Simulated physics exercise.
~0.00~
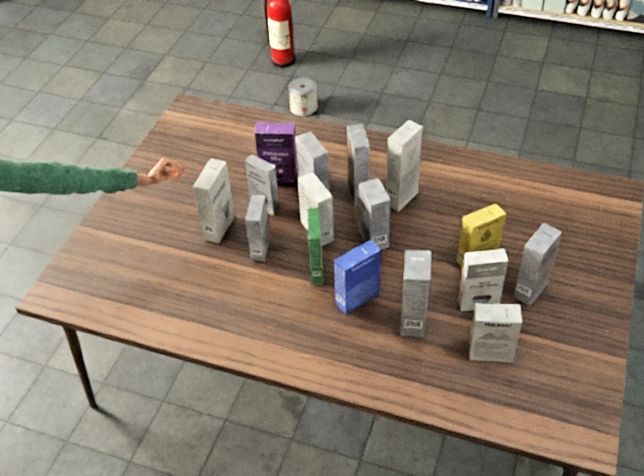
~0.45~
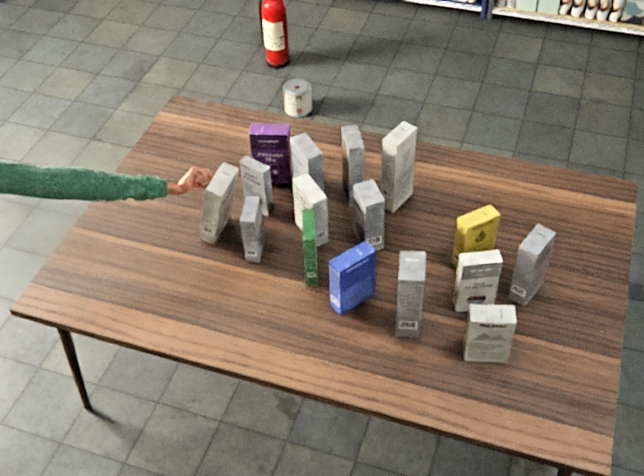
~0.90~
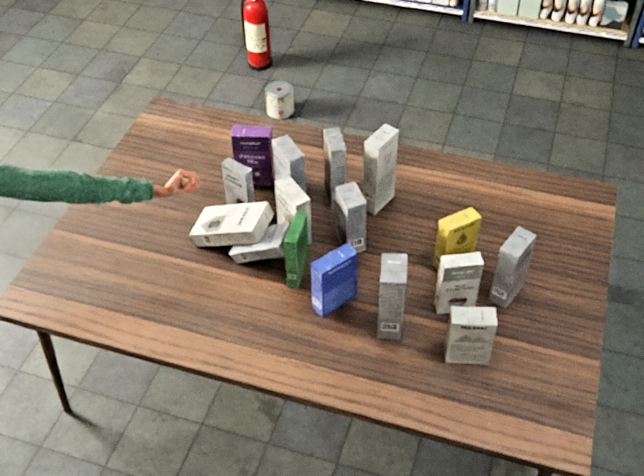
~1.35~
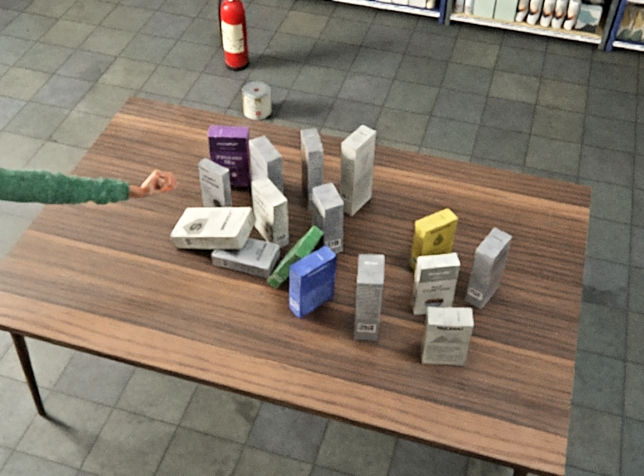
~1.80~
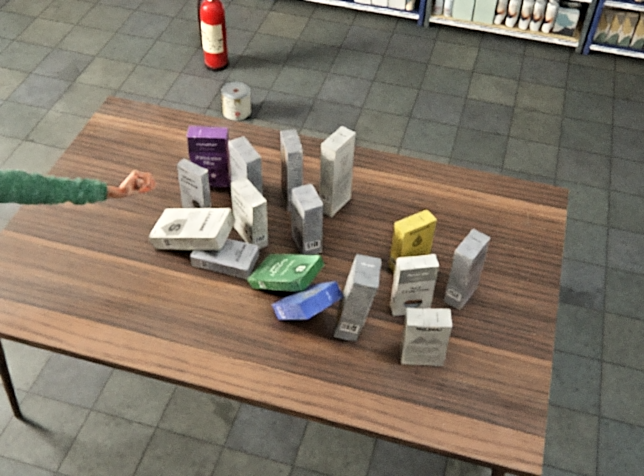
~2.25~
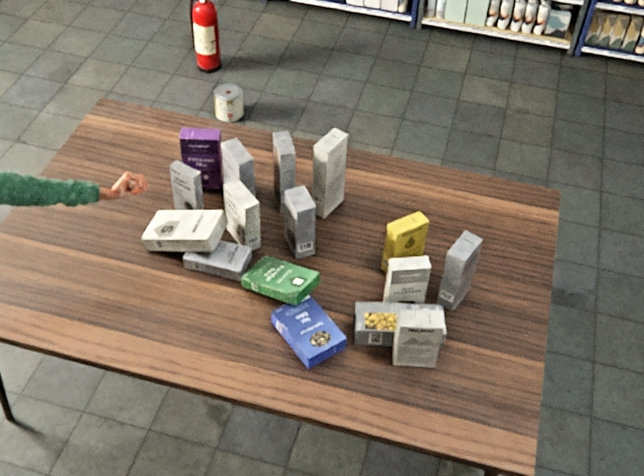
On a wooden table crowded with upright boxes, a green-sleeved hand tipped a whitish one over, and it knocked down a gray box, then the green, the blue and another gray one in turn, while the purple and yellow boxes stayed standing.
